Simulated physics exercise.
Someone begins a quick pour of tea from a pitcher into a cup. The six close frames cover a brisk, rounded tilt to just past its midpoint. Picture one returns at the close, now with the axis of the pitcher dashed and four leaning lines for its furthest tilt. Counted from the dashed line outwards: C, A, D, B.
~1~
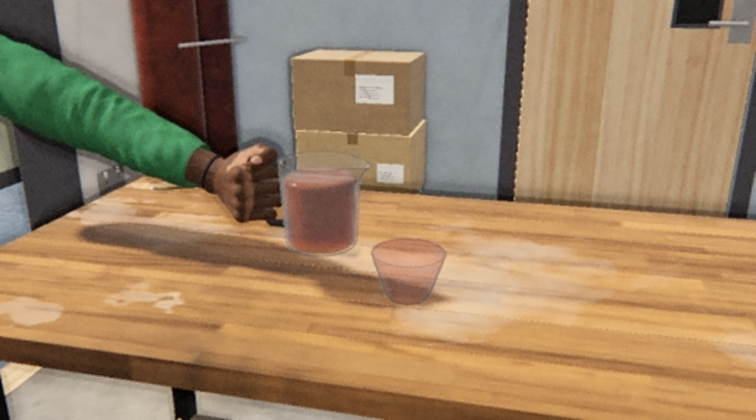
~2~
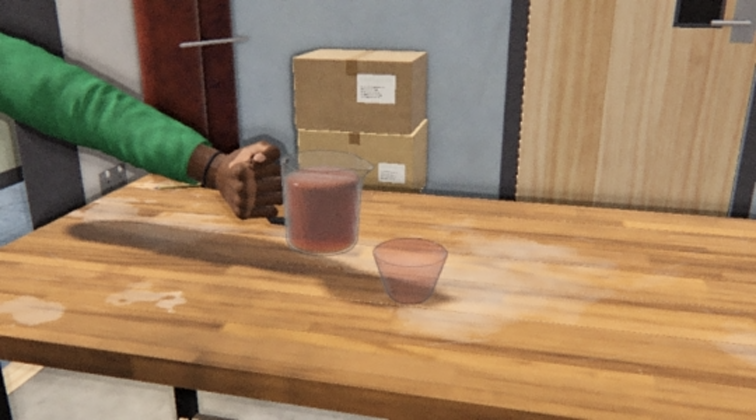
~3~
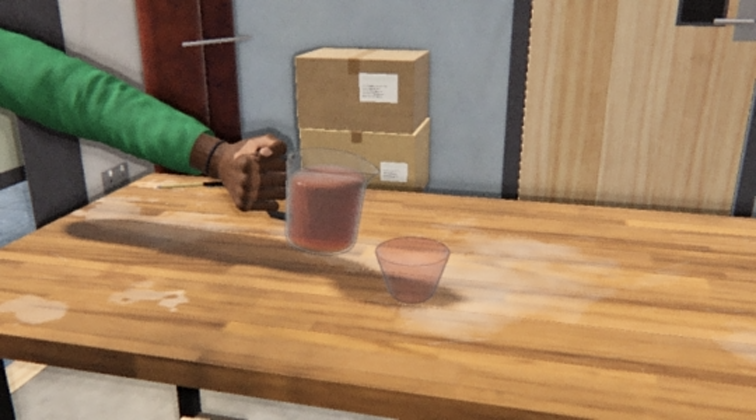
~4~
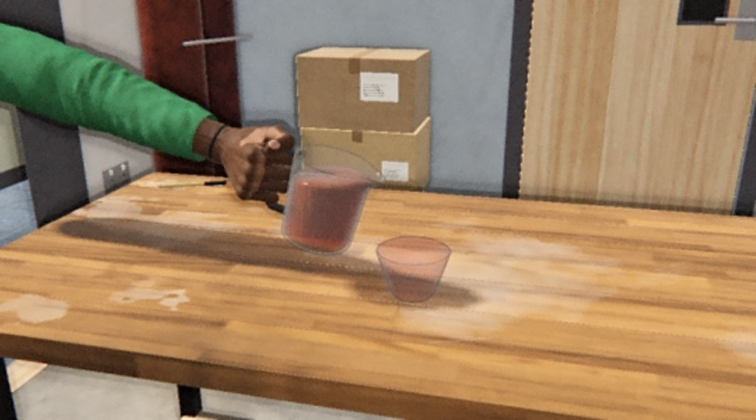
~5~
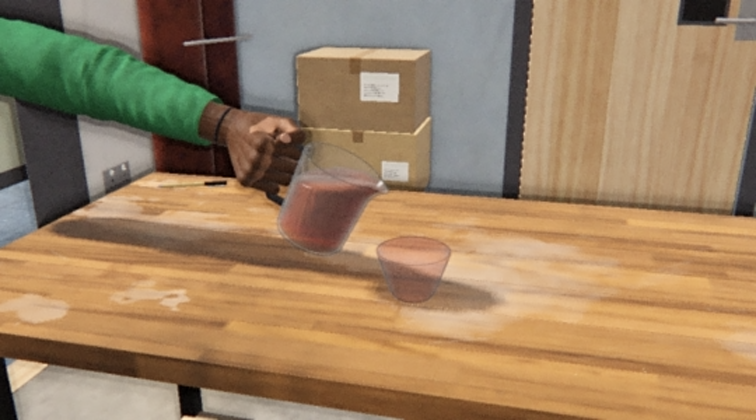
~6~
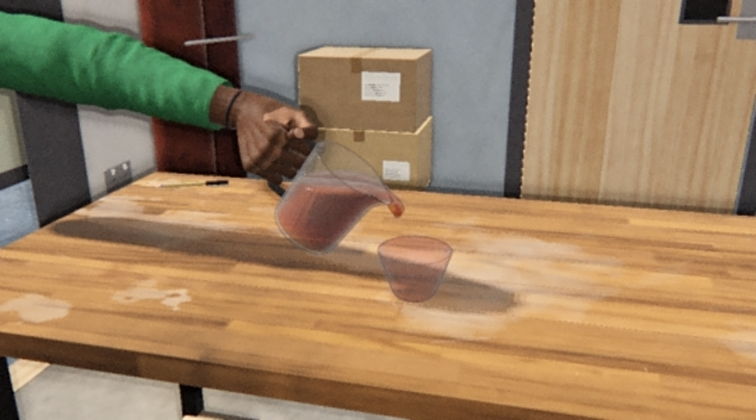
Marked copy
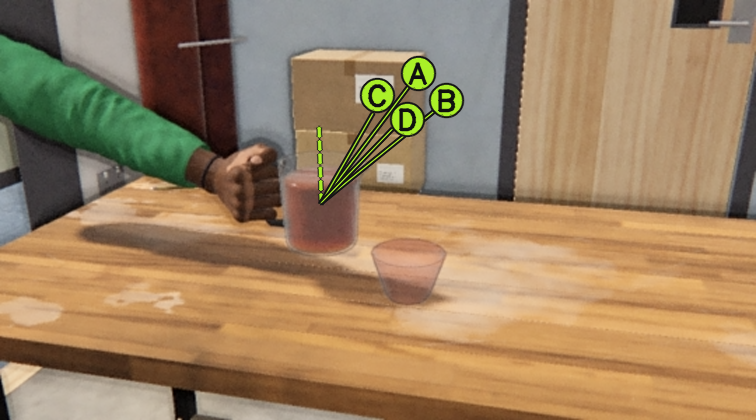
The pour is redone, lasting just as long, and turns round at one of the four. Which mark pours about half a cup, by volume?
D is best.
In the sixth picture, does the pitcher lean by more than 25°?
Yes.
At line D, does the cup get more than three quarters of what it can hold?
No, it does not.
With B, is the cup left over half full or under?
Over.
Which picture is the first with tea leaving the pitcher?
In picture 6.
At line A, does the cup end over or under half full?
Under.
On the marked copy, A at (408, 86); B at (433, 111); C at (372, 113); D at (392, 129).
With A, the cup ends with about 31 % of what it can hold.
With B, the cup ends with about 67 % of what it can hold.
With C, the cup ends with about 17 % of what it can hold.
With D, the cup ends with about 48 % of what it can hold.
